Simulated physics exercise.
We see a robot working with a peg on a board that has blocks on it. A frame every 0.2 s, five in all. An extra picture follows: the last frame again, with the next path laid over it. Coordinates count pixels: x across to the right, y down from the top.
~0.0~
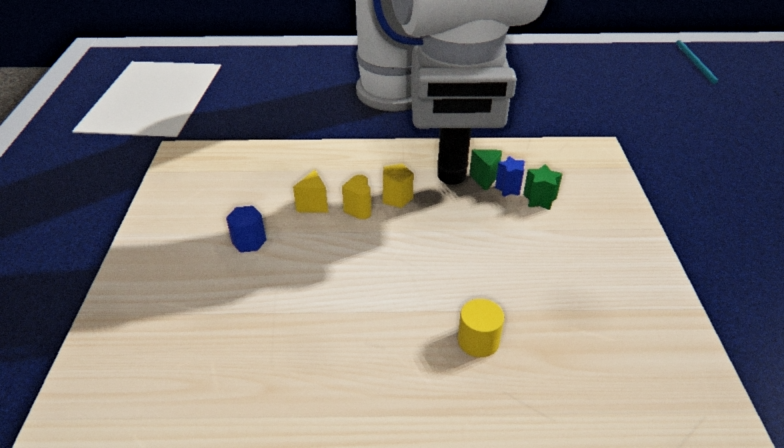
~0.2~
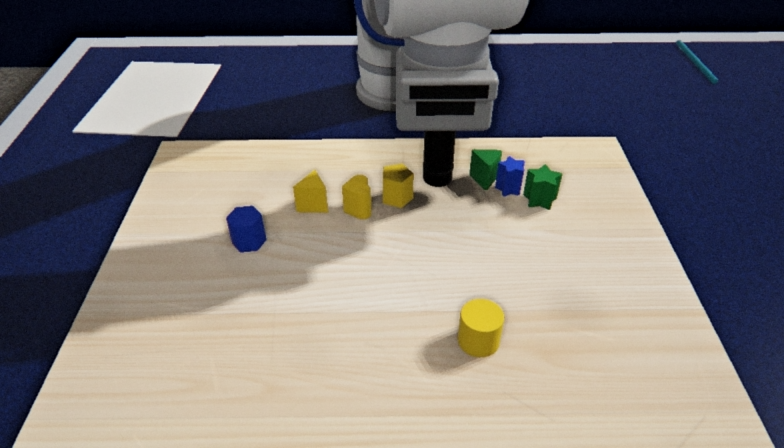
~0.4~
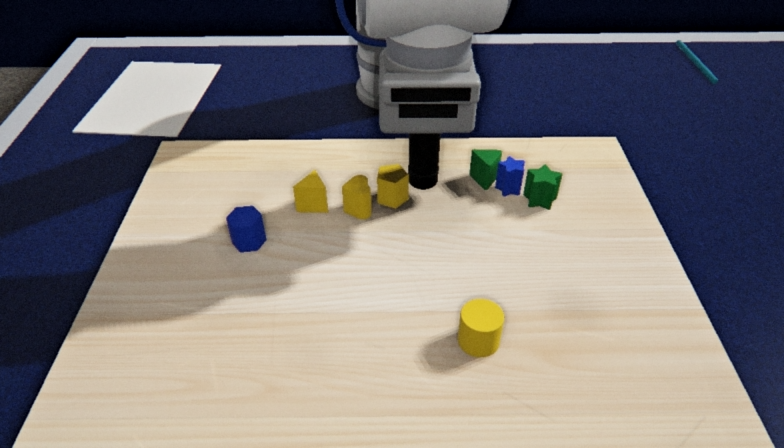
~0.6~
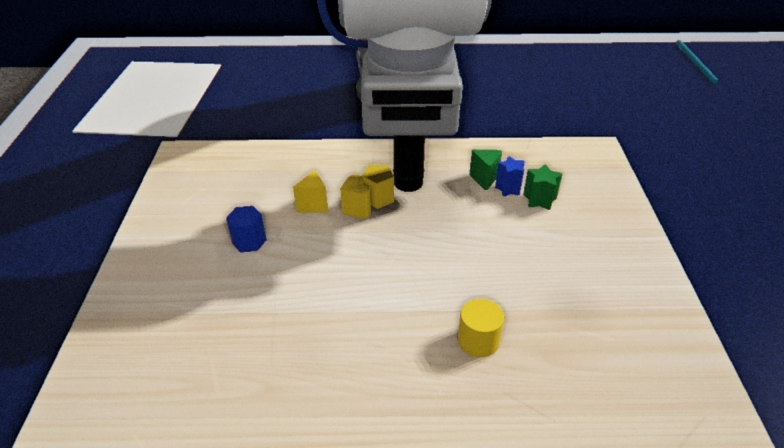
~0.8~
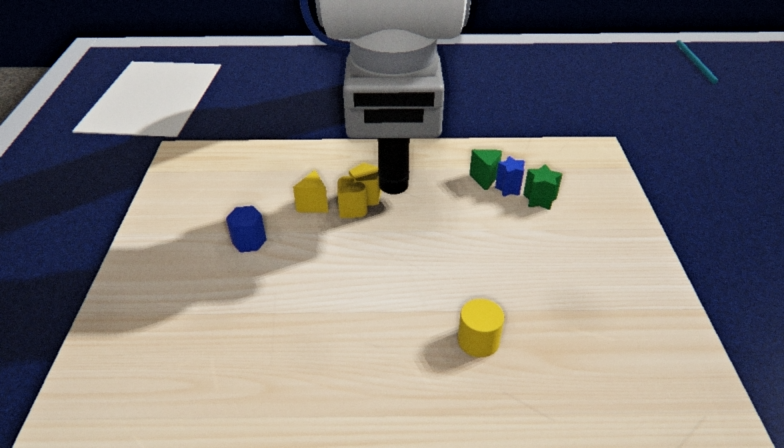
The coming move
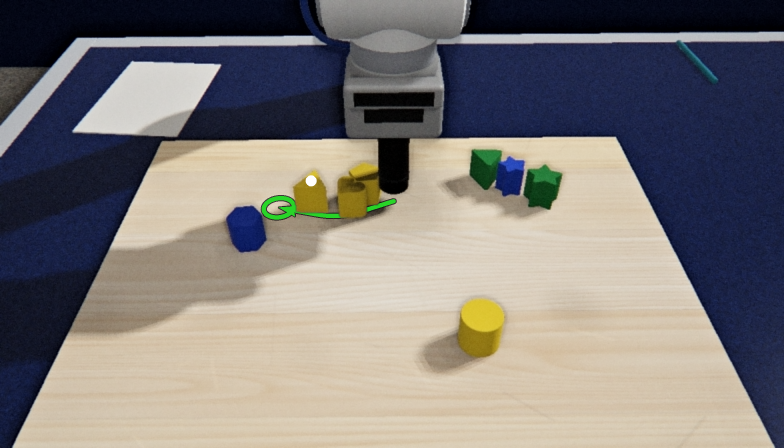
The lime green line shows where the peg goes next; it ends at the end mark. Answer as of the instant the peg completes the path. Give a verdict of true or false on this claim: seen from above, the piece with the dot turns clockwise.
The claim holds.
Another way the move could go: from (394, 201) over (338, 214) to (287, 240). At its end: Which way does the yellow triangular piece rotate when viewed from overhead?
The turn is clockwise.
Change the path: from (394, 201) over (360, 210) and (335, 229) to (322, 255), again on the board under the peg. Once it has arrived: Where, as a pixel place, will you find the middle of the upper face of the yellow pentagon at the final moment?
The middle of its upper face should be somewhere near (342, 170).
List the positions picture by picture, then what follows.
The first frame shows tip of the peg at (452, 177), middles of tops, blue hexagonal block at (244, 216), yellow triangular piece at (311, 181), yellow heart-shaped block at (358, 184), yellow pentagon at (397, 173).
The second frame shows peg at (437, 179), nothing pushed.
The third frame shows peg at (423, 182), yellow pentagon at (392, 173).
The fourth frame shows peg at (408, 184), yellow heart-shaped block at (355, 184), yellow pentagon at (378, 173).
The fifth frame shows peg at (394, 186), blue hexagonal block at (244, 216), yellow triangular piece at (311, 181), yellow heart-shaped block at (350, 185), yellow pentagon at (365, 172).
The line goes from (394, 201) over (357, 213) and (317, 214) to (279, 208); the dot is on the yellow triangular piece.
What follows on the original path. One third of the way, peg at (355, 198); yellow triangular piece at (300, 182), turned 45° clockwise; yellow heart-shaped block at (322, 191), turned 25° anticlockwise; yellow pentagon at (344, 171), turned 50° clockwise.
Two thirds of the way, peg at (315, 200); yellow triangular piece at (286, 181), turned 85° clockwise; yellow heart-shaped block at (282, 198), turned 55° anticlockwise; yellow pentagon at (343, 171), turned 60° clockwise.
At the end, peg at (276, 193); blue hexagonal block at (238, 220), turned 15° anticlockwise; yellow triangular piece at (258, 172), turned 75° clockwise; yellow heart-shaped block at (255, 198), turned 120° anticlockwise; yellow pentagon at (343, 171), turned 60° clockwise.
